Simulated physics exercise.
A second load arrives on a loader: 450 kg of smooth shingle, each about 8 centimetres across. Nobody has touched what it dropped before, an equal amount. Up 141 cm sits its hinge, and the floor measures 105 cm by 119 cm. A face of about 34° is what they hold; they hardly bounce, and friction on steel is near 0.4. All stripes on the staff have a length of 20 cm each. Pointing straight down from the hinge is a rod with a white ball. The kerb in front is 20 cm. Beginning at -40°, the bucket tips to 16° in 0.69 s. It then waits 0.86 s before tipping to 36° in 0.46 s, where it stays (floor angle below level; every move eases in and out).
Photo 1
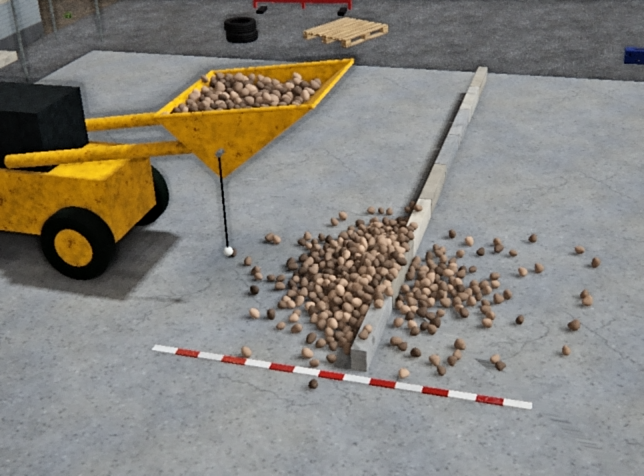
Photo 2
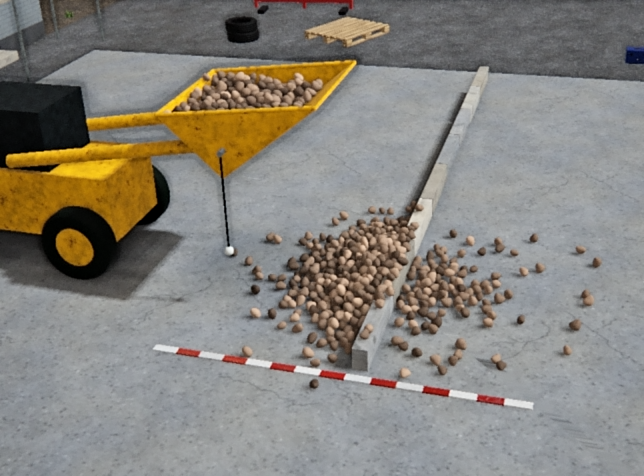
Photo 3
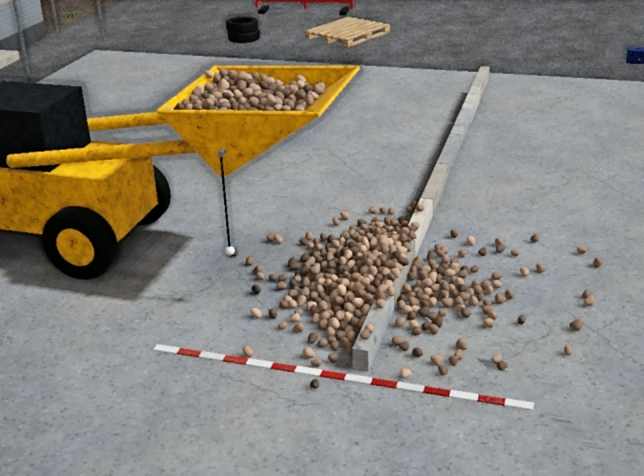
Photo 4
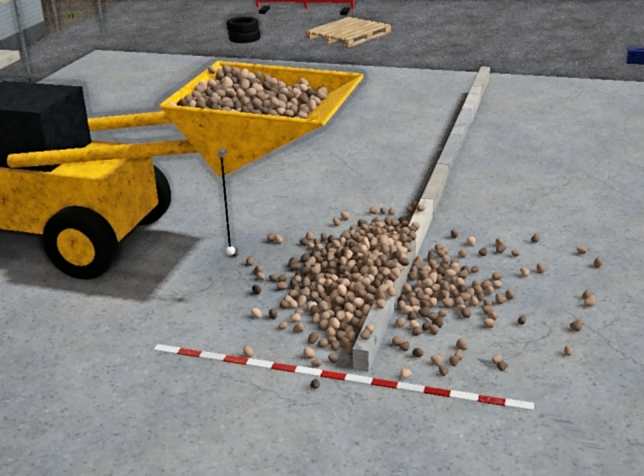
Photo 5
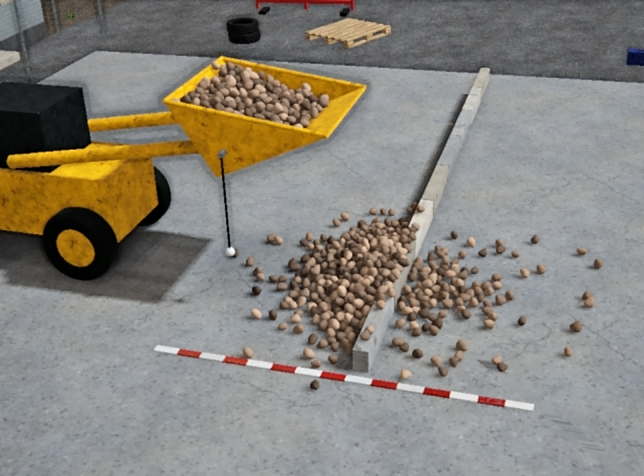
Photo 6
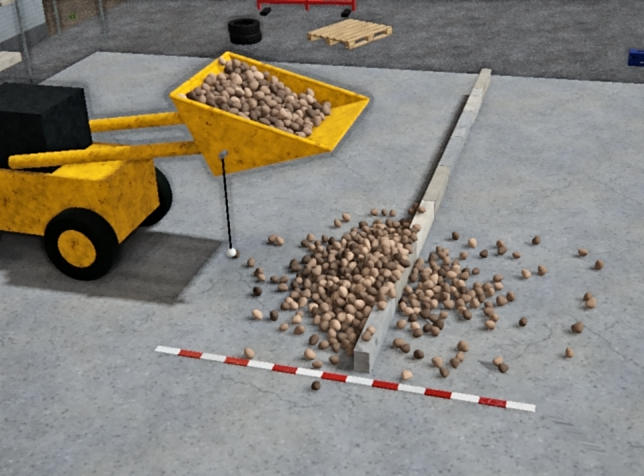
A yellow bucket full of brown and tan stones, on a yellow loader at the left, is seen from above on a grey concrete yard. A pile of similar stones straddles a pale kerb right of centre, behind a red-and-white staff, with dark tyres and a wooden pallet at the back. The bucket tilts forward, its right lip lowering and back edge rising, while the loader, pile and camera stay practically still.
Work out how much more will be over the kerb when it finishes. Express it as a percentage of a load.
Around 37 out of 100.
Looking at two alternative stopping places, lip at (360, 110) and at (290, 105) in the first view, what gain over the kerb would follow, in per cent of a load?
90 %, then 15 %.
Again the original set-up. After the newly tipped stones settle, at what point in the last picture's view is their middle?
Their centre rests close to (379, 268).
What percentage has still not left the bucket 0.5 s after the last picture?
Near 100 per cent of the load is held.
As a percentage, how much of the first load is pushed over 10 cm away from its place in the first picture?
I'd put it at about 20 per cent.
Then, 0.2 s after the last picture the floor is at 8°; in per cent of one load, 100 in the bucket, 80 on this side of the kerb, 20 over the kerb; the foremost stones are at (572, 297).
Then, 0.5 s after the last picture the floor is at 16°; in per cent of one load, 100 in the bucket, 80 on this side of the kerb, 20 over the kerb; the foremost stones are at (572, 297).
Then, 2.2 s after the last picture the floor is at 36°; in per cent of one load, 0 in the bucket, 147 on this side of the kerb, 53 over the kerb; the foremost stones are at (596, 294).
Then, 4.9 s after the last picture the floor is at 36°; in per cent of one load, 0 in the bucket, 143 on this side of the kerb, 57 over the kerb; the foremost stones are at (601, 295). Net gain over the kerb, 37.
